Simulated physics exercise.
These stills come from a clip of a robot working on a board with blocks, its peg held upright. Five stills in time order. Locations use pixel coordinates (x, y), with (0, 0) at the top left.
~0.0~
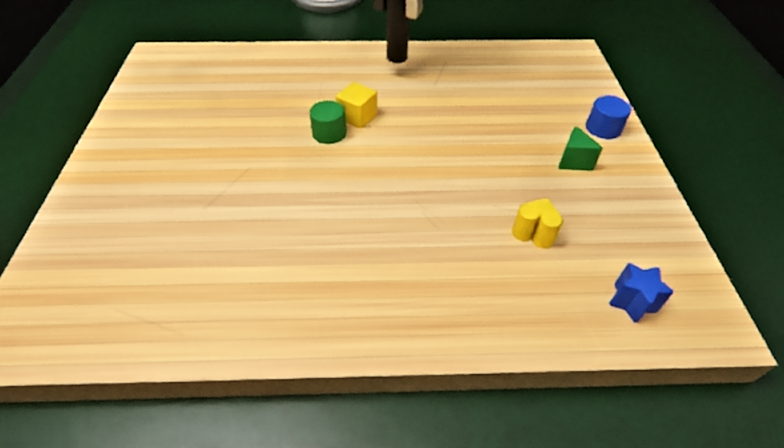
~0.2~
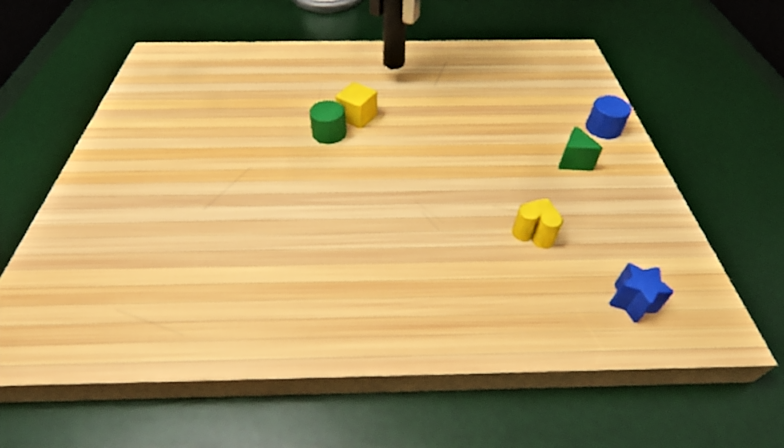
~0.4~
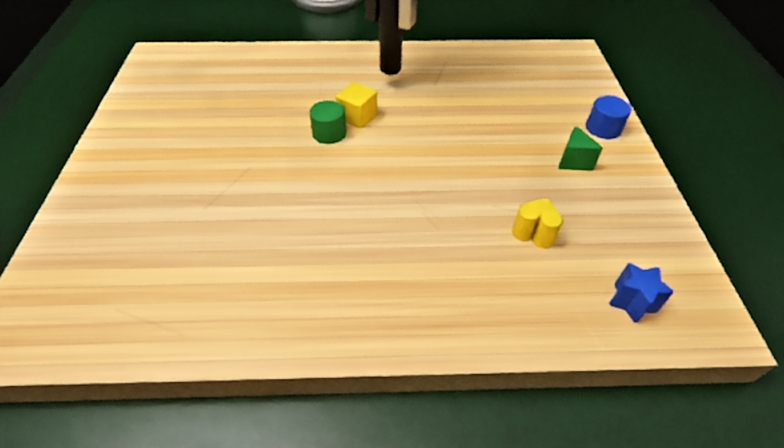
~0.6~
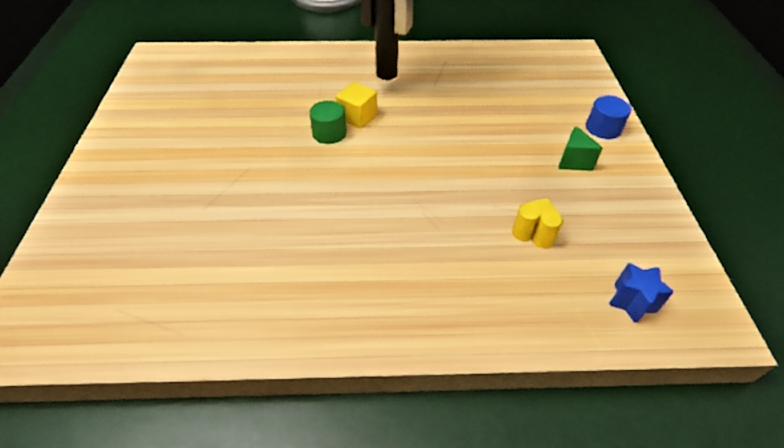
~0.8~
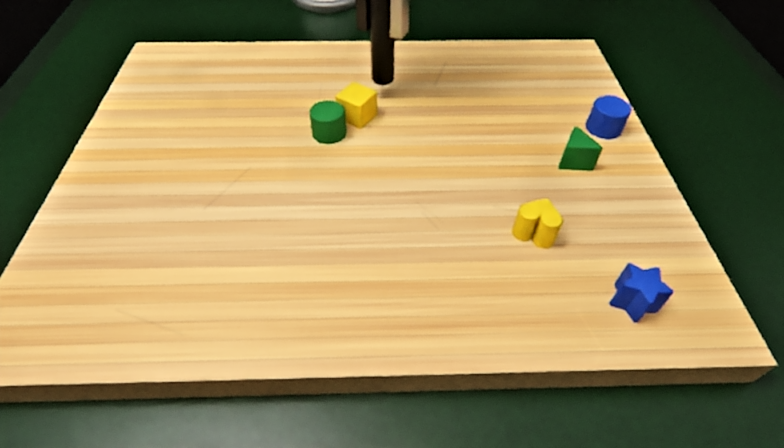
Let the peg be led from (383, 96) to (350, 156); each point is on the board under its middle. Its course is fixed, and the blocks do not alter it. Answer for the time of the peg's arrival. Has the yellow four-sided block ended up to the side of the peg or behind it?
My answer is yes.
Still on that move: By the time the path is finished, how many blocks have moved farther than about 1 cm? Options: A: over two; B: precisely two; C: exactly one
The one that fits is B, precisely two.
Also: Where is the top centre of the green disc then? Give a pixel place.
For the centre of its top, I'd go with (288, 120).
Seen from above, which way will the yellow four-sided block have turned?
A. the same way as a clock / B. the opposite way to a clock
Answer: A.
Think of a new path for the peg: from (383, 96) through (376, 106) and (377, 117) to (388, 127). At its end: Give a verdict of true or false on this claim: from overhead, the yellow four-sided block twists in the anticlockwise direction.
The statement is incorrect.
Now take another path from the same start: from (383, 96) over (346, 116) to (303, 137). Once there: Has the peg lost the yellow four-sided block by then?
No, that is not what happens.
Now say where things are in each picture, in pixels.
The first picture shows peg's lower end (397, 58); green disc (327, 110); yellow four-sided block (356, 93).
The second picture shows peg (394, 64); blocks still.
The third picture shows peg (391, 69); blocks still.
The fourth picture shows peg (387, 74); blocks still.
The fifth picture shows peg (383, 79); green disc (327, 110); yellow four-sided block (356, 93).
On the path given first. One third of the way, peg (373, 98); green disc (320, 112); yellow four-sided block (347, 99), turned 25° clockwise.
Two thirds of the way, peg (361, 118); green disc (296, 119); yellow four-sided block (332, 114), turned 60° clockwise.
At the end, peg (349, 139); green disc (288, 120); yellow four-sided block (326, 119), turned 75° clockwise.
